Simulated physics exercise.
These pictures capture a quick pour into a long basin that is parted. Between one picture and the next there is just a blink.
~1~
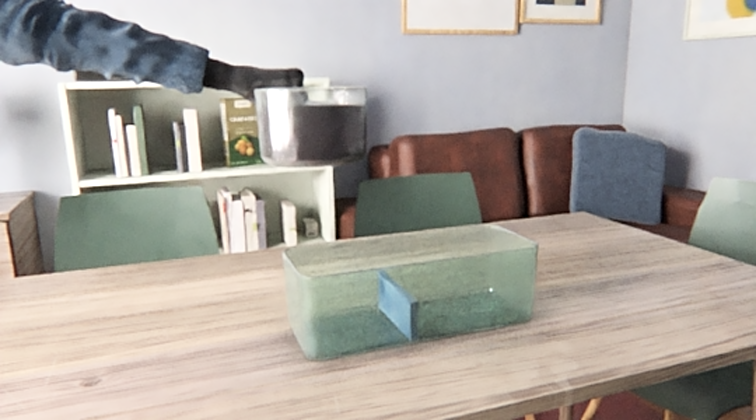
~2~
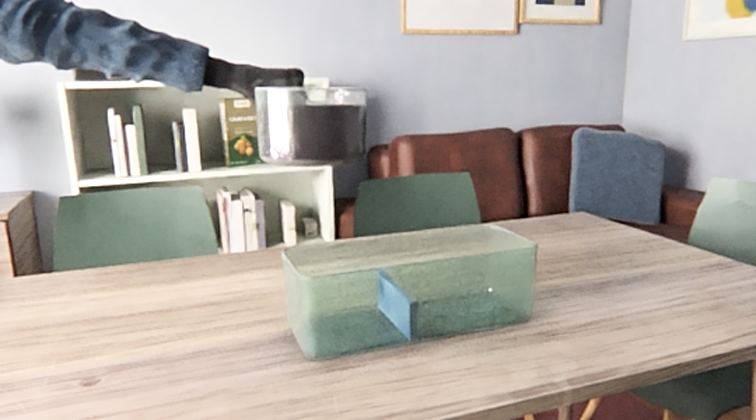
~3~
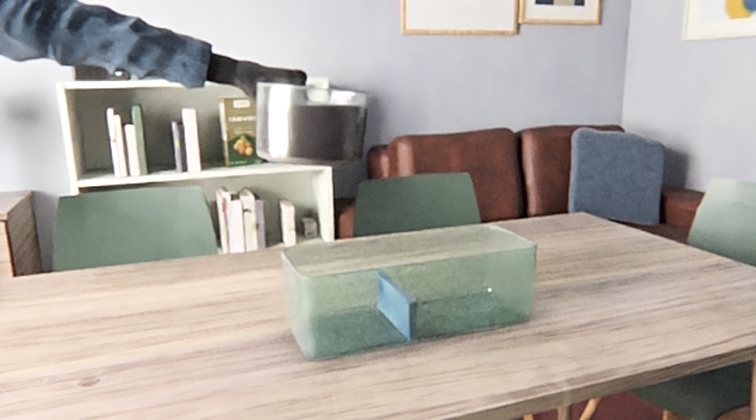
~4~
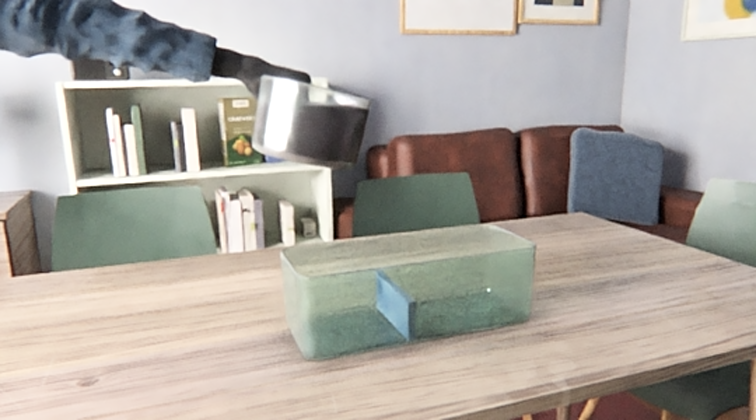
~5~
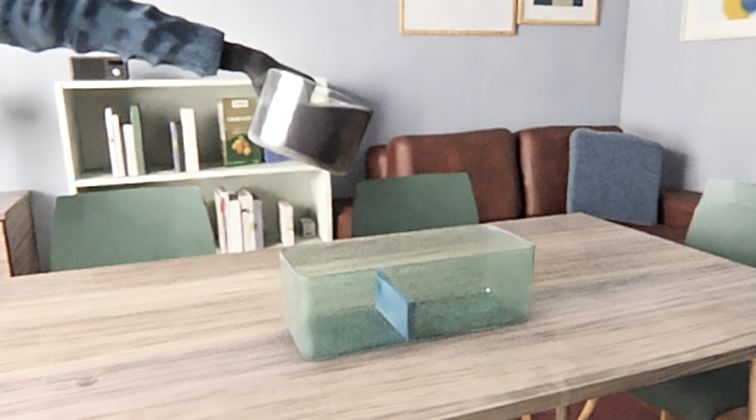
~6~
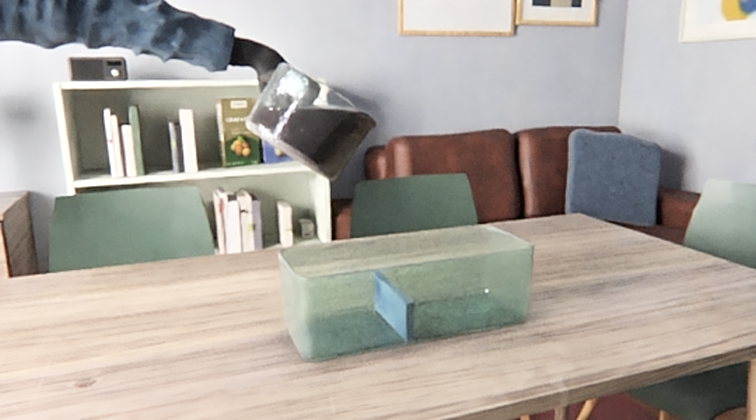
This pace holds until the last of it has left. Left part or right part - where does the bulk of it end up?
Most of it ends up on the right side.
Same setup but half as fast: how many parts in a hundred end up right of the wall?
It comes to some 80 per cent.
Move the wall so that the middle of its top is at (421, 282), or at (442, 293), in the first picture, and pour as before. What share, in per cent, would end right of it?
Around 25 percent in try one and around 15 percent in try two.
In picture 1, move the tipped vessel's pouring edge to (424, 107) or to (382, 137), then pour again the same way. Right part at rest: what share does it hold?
Roughly 90 percent on the first try and 75 percent on the second.
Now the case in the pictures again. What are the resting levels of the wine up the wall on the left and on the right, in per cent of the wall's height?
Left: 30 %. Right: 50 %.
A moment on, the tilt is 102° and 33 per cent is still to pour, 0 is left of the wall and 17 right of it.
Next, the tilt is 112° and 5 per cent is still to pour, 17 is left of the wall and 67 right of it.
Then the tilt is 112° and 0 per cent is still to pour, 28 is left of the wall and 68 right of it.
Later the tilt is 112° and 0 per cent is still to pour, 30 is left of the wall and 69 right of it.
In the end 30 per cent lies left of the wall, 69 right of it and 2 outside.
